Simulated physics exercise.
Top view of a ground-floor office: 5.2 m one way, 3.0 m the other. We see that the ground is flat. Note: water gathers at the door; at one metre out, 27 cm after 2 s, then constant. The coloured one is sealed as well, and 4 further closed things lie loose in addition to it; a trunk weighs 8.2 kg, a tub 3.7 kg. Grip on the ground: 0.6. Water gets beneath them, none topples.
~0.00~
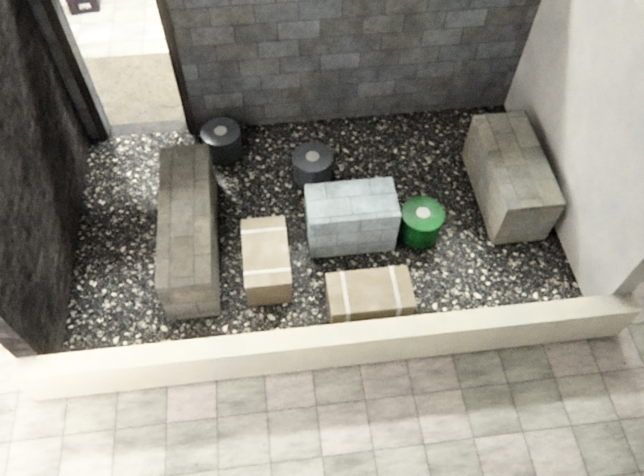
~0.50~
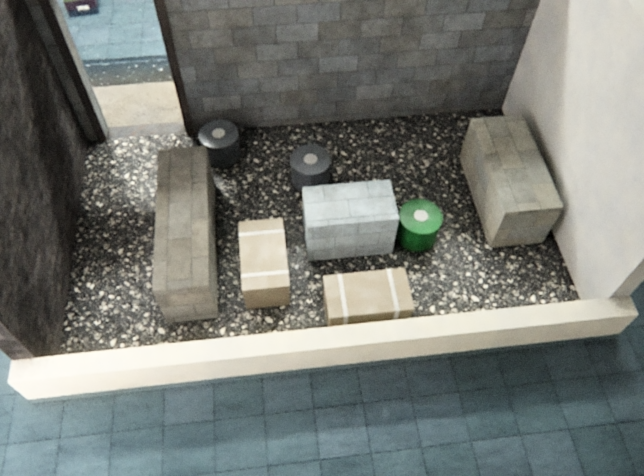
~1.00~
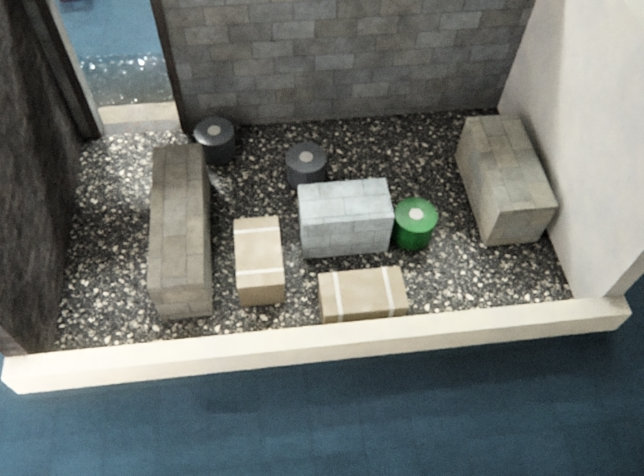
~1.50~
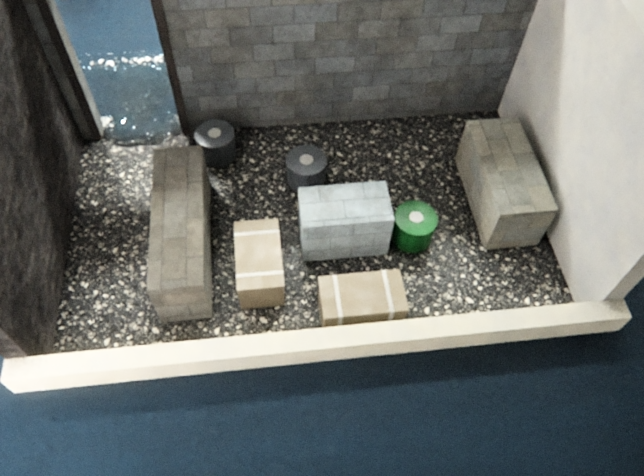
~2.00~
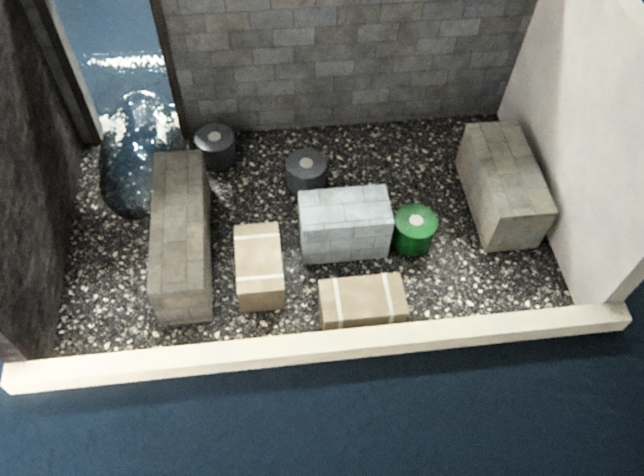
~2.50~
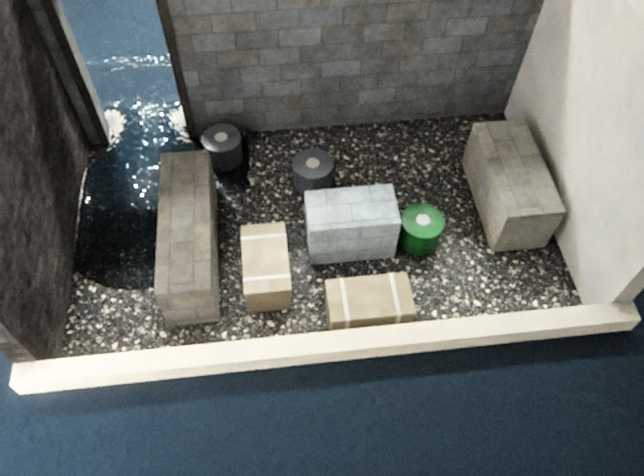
A small walled room with a speckled dark floor and a doorway at the back left is seen from high above, the view shifting very slightly. A green tub sits right of centre beside a pale grey block, with two dark round containers, two tan boxes and two long stone-coloured blocks around them. Blue water covers the paving outside, then enters through the doorway and spreads down the left side, while the objects stay still.
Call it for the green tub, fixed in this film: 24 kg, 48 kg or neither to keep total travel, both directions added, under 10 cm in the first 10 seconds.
24 kg.
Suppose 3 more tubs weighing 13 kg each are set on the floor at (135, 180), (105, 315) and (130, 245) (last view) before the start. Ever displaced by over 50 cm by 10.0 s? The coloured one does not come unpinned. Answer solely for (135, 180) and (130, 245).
In order: Above the mark, above the mark.
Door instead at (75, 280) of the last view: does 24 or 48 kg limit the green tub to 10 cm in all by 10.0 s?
If so, even the lighter mass works.
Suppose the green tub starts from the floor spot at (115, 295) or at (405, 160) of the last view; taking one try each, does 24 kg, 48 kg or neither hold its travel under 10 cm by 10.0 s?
For the first spot only the heavier suffices, for the second the lighter suffices.
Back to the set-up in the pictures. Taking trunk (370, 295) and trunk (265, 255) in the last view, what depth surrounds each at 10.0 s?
Around 15 cm and 5 cm.
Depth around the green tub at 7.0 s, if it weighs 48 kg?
Depth: Approx. 5 cm.
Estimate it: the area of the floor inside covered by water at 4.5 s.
About 9.0 m2.
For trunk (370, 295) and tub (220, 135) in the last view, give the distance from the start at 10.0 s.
First 150 cm, then 100 cm.
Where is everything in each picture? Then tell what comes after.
The green tub at (423, 213), on the bottom; water covers 0.0 m2; 0 of 5 have shifted, in the first frame.
The green tub at (421, 216), on the bottom; 0.0 m2 under water; 0 of 5 have shifted, in the second frame.
The green tub at (416, 215) rests on the ground; 0.0 m2 under water; 0 of 5 have shifted, in the third frame.
The green tub at (416, 218), on the bottom; 0.1 m2 under water; 0 of 5 have shifted, in the fourth frame.
The green tub at (416, 221), on the bottom; water covers 0.9 m2; 0 of 5 have shifted, in the fifth frame.
The green tub at (423, 220), on the bottom; water covers 2.4 m2; 0 of 5 have shifted, in the sixth frame.
After 3.5 s the green tub would be 0 cm from its start with 24 kg and 0 cm from its start with 48 kg; 0 cm of water round it then.
After 4.5 s the green tub would be 0 cm from its start with 24 kg and 0 cm from its start with 48 kg; 0 cm of water round it then.
After 7.0 s the green tub would be 0 cm from its start with 24 kg and 0 cm from its start with 48 kg; 5 cm of water round it then.
After 10.0 s the green tub would be 0 cm from its start with 24 kg and 0 cm from its start with 48 kg; 10 cm of water round it then.
